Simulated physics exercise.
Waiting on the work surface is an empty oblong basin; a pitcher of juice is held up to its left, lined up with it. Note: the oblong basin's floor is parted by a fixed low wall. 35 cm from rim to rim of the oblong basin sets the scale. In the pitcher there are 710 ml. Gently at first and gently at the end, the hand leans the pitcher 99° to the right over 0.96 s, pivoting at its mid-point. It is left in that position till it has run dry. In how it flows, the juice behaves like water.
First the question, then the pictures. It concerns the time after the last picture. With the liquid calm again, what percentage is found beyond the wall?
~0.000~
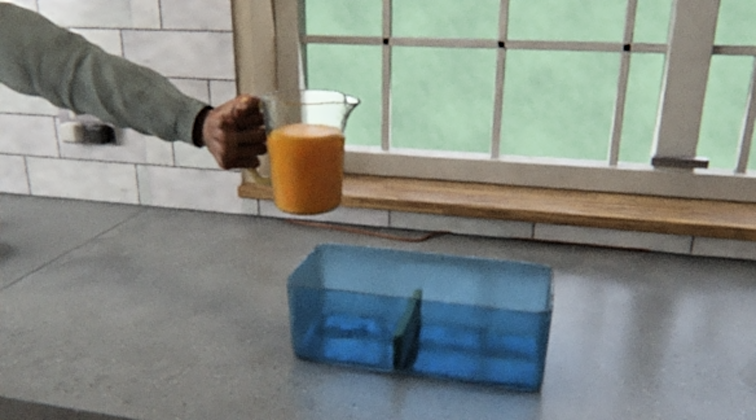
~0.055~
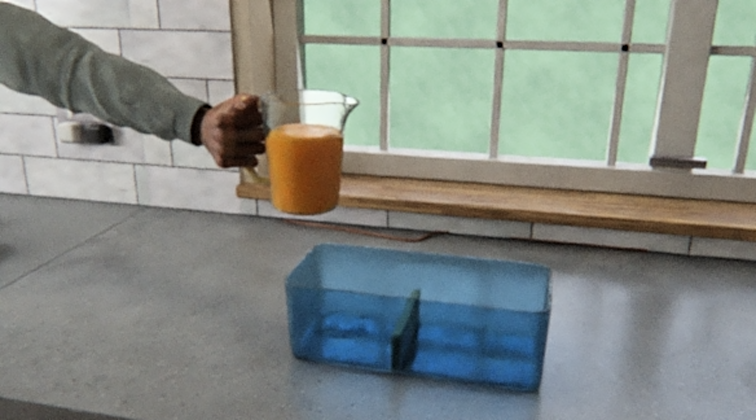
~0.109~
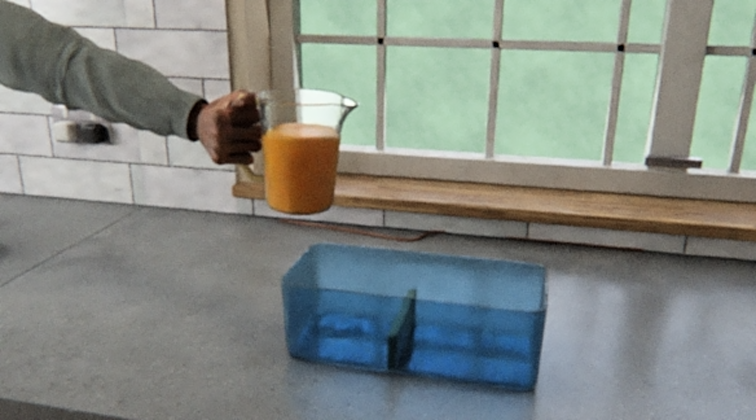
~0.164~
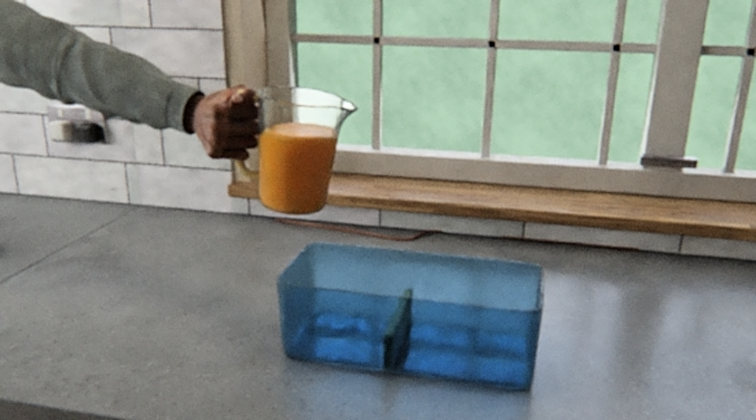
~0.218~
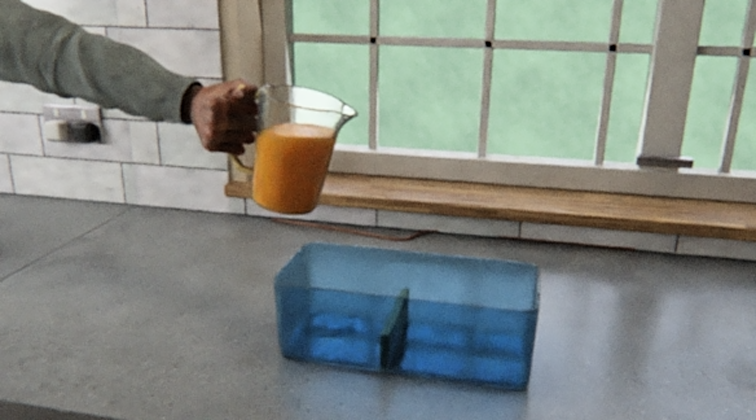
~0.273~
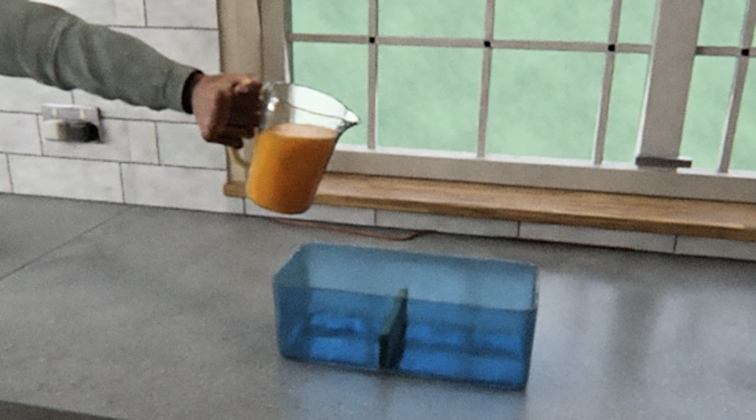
Beyond the wall there is roughly 68 percent.
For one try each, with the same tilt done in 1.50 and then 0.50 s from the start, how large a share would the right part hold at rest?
70 then 60 %.
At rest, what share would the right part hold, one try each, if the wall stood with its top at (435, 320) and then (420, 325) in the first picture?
Result: 5 per cent, then 50 per cent.
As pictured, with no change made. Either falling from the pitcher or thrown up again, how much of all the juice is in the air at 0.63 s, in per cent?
Some 10 per cent, I reckon.
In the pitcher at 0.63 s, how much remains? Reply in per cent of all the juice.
Around 88 in a hundred.
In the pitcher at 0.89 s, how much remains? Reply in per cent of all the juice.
40 %.
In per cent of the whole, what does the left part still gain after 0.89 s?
About 24 percent.
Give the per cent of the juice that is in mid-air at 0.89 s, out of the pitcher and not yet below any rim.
In-air share: About 22 %.
Then, 0.63 s in, the tilt is 73° and 89 per cent is still to pour, 0 is left of the wall and 0 right of it.
Then, 0.89 s in, the tilt is 98° and 39 per cent is still to pour, 6 is left of the wall and 32 right of it.
Then, 1.16 s in, the tilt is 99° and 7 per cent is still to pour, 20 is left of the wall and 66 right of it.
Then, 1.46 s in, the tilt is 99° and 1 per cent is still to pour, 30 is left of the wall and 68 right of it.
Finally, 31 per cent lies left of the wall, 68 right of it and 1 outside.
